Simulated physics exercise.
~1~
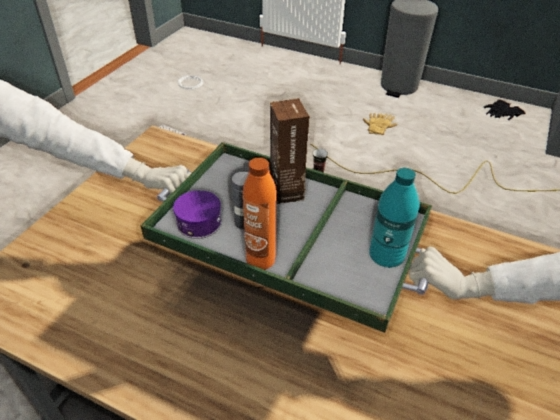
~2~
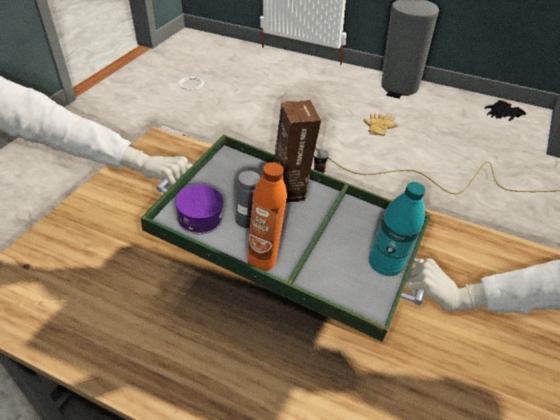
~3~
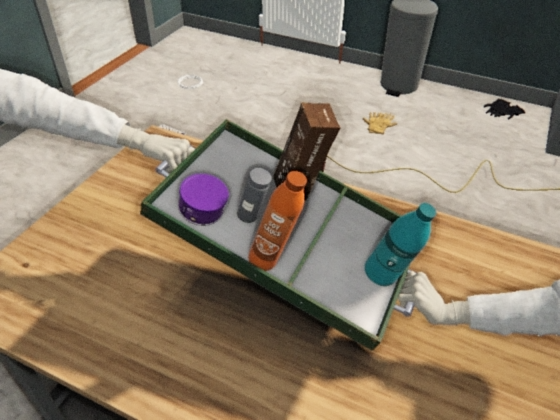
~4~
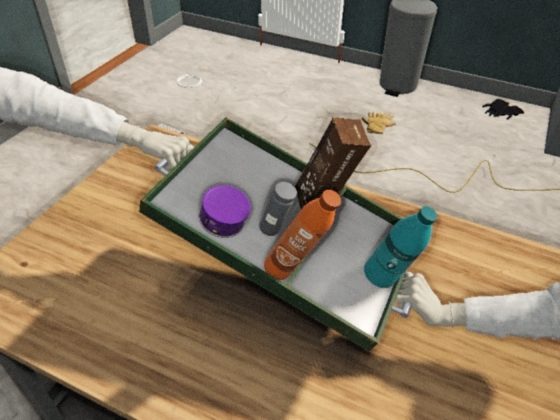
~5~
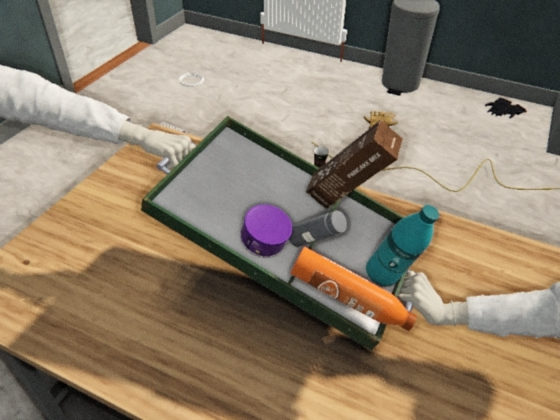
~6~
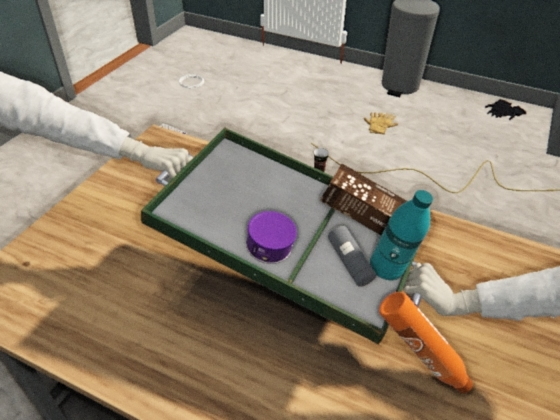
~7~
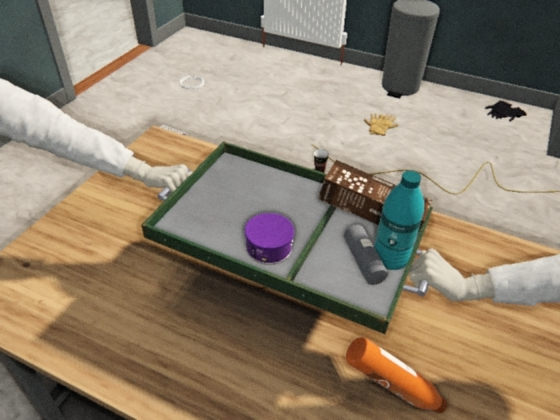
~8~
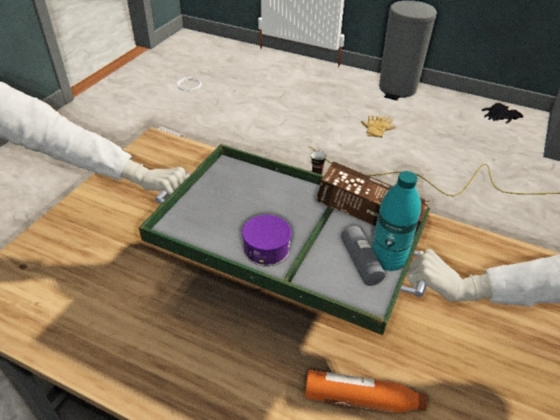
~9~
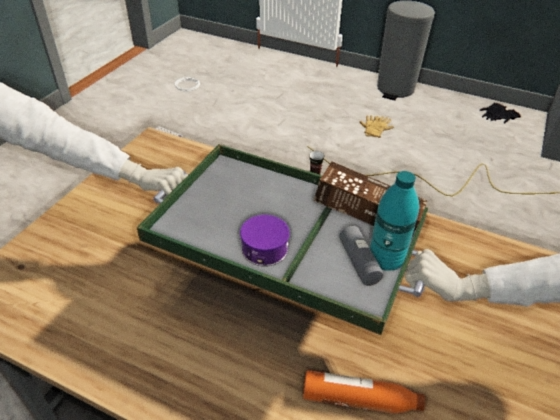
Hand-held tray tipping right and levelling, orange bottle falling onto the table, carton and grey shaker toppling, turquoise bottle staying upright.
